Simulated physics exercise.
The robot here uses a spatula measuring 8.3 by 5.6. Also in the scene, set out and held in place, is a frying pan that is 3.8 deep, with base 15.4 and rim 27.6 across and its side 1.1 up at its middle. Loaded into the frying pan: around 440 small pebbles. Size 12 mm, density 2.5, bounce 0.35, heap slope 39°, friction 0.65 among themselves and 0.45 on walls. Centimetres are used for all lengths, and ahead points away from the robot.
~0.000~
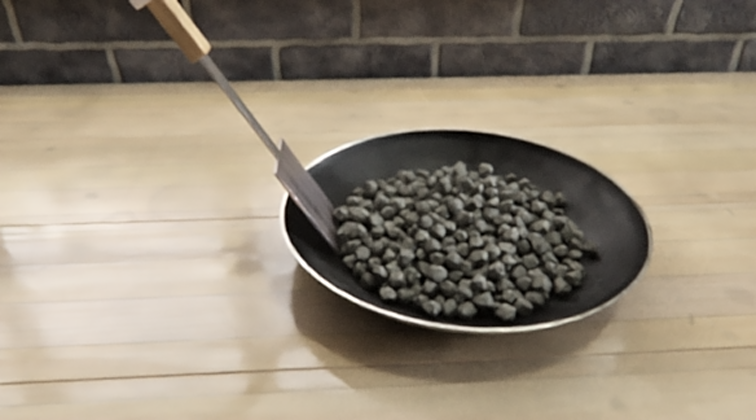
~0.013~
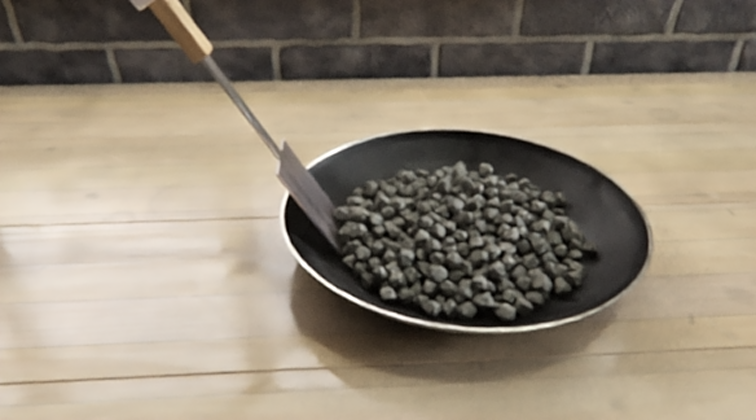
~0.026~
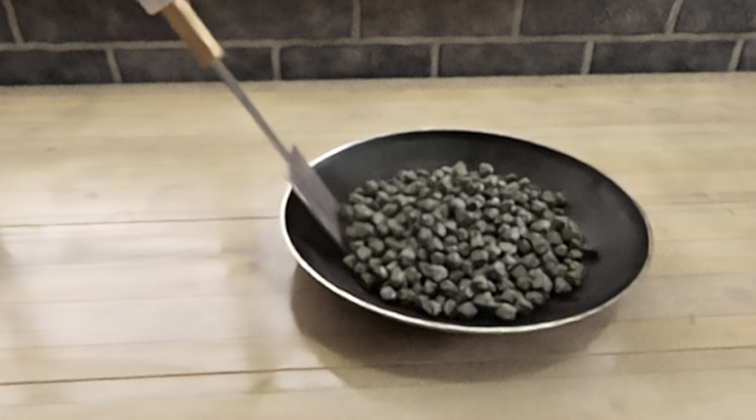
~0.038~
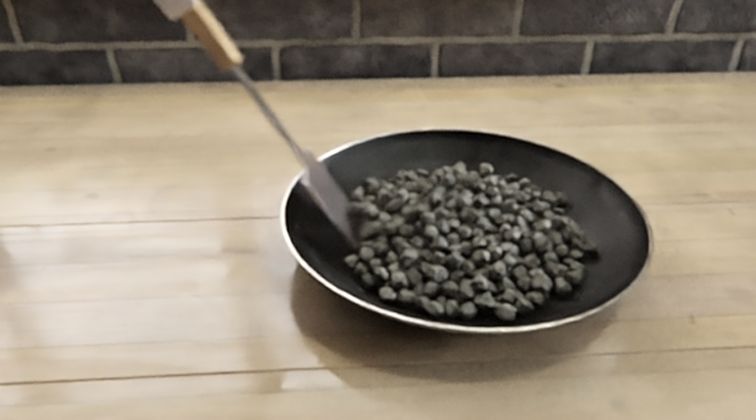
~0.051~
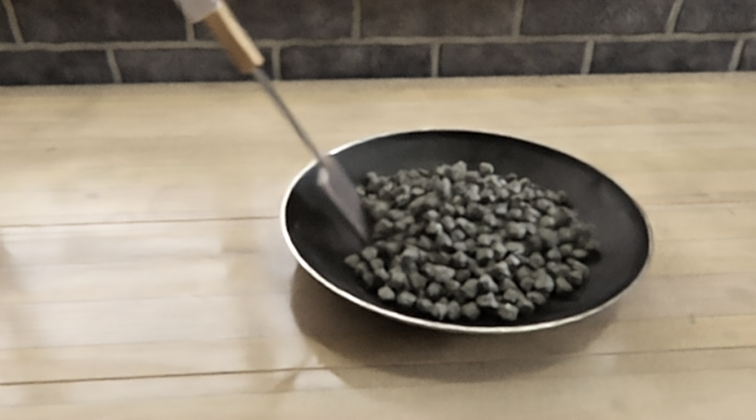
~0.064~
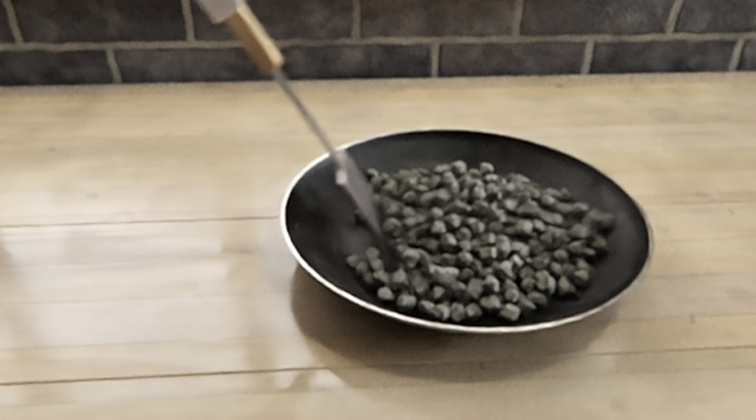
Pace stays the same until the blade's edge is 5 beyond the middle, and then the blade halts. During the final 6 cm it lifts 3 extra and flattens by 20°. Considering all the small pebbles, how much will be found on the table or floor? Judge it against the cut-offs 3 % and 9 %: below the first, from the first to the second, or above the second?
From 3 to 9 %.
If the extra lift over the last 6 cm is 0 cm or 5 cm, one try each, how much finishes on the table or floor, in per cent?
I'd say close to 10 percent for the first and close to 5 percent for the second.
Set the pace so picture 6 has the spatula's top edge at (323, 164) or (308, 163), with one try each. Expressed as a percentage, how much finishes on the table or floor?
Close to 0 per cent in the first try and close to 0 per cent in the second.
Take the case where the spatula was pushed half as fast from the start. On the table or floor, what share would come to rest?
Roughly 0 per cent, I'd say.
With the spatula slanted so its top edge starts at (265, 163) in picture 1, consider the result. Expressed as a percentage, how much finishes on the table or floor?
Roughly 5%.
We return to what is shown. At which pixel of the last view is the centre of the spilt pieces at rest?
Near (686, 223).
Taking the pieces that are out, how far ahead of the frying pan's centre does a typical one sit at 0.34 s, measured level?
Roughly 18 centimetres ahead.
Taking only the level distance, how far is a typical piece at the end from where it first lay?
4 cm.
By 0.10 s, sloping 60°, highest piece 6 above the table; 442 in the frying pan.
By 0.13 s, sloping 52°, highest piece 6 above the table; 440 in the frying pan, 2 on the blade or in flight.
By 0.34 s, sloping 40°, highest piece 6 above the table; 418 in the frying pan, 21 on the table or floor, 3 on the blade or in flight.
By 1.39 s, sloping 40°, highest piece 5 above the table; 417 in the frying pan, 25 on the table or floor.
Final count, 417 in the frying pan, 25 on the table or floor. That is 6 % on the table or floor.
